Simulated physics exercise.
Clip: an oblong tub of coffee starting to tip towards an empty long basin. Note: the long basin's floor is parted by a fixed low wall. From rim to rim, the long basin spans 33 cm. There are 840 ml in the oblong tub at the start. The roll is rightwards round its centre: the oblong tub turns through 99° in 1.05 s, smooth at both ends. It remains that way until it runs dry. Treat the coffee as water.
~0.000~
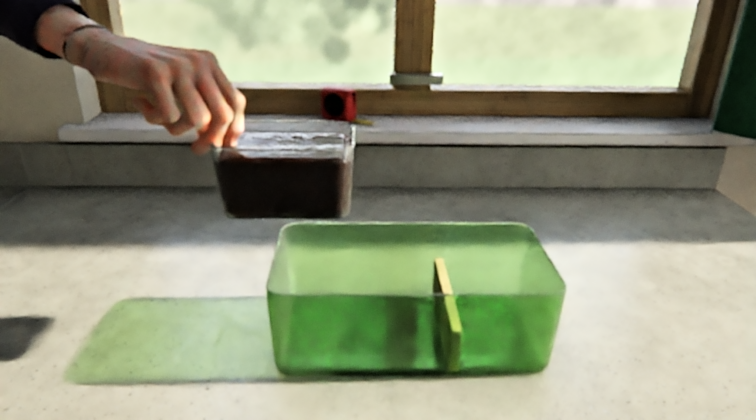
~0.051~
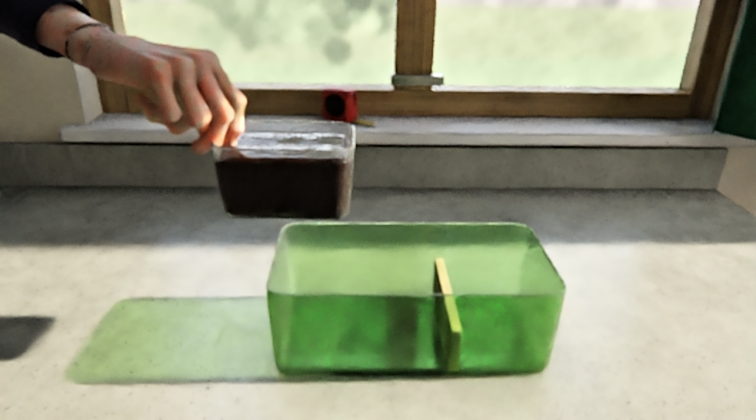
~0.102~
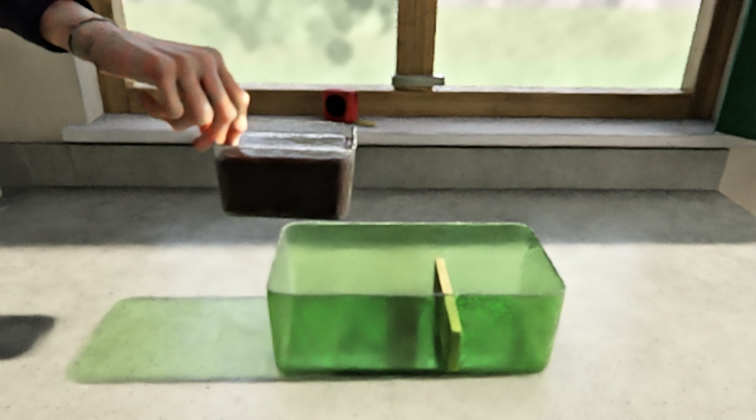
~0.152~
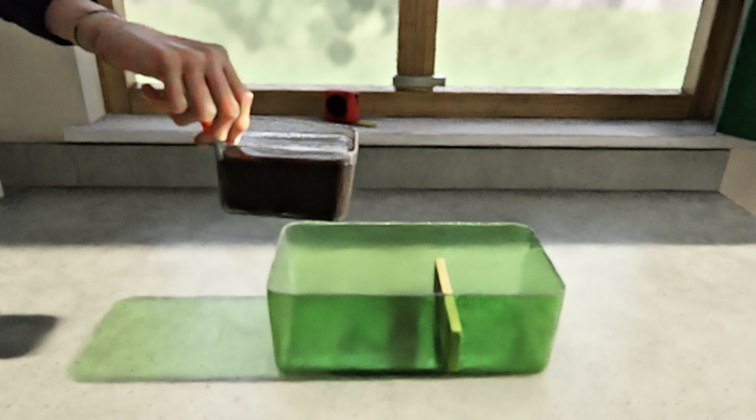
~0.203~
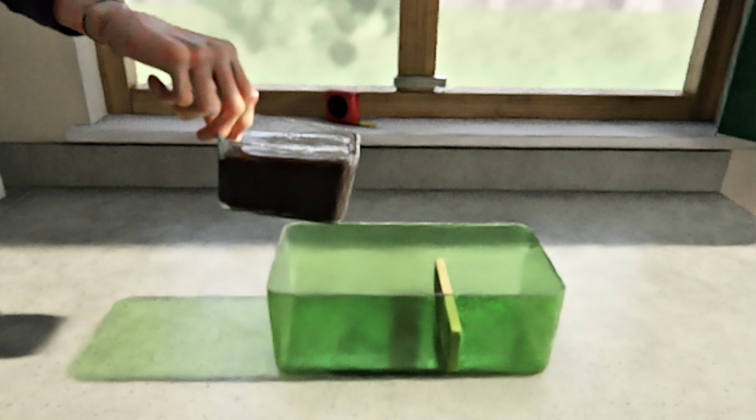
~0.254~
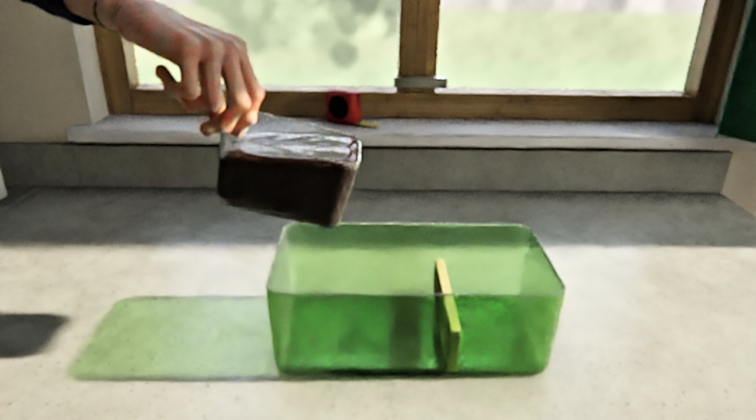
A hand held a clear oblong tub of dark coffee above the left end of an empty green basin on a counter, keeping it nearly level at first, then slowly tilting it rightwards.
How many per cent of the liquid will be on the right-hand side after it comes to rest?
Some 2 per cent will be on the right-hand side.
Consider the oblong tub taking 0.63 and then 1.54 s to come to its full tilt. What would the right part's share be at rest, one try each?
In order, 5 and 0 per cent.
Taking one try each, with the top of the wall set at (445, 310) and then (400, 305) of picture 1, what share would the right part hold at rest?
The first gives near 15 per cent and the second near 65 per cent.
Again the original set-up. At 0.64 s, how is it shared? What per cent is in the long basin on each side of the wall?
Left roughly 20, right roughly 0.
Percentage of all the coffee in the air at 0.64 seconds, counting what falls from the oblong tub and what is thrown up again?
Some 28 per cent.
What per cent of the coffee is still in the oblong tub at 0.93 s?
Share remaining: Approx. 12 %.
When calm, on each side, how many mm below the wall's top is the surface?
32 mm left, 58 mm right.
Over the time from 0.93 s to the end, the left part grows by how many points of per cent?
Close to 14% of the whole.
After 0.64 s the tilt is 67° and 51 per cent is still to pour, 21 is left of the wall and 0 right of it.
After 0.93 s the tilt is 96° and 11 per cent is still to pour, 84 is left of the wall and 1 right of it.
After 1.23 s the tilt is 99° and 1 per cent is still to pour, 96 is left of the wall and 2 right of it.
After 1.55 s the tilt is 99° and 0 per cent is still to pour, 98 is left of the wall and 2 right of it.
In the end 98 per cent lies left of the wall, 2 right of it and 0 outside.
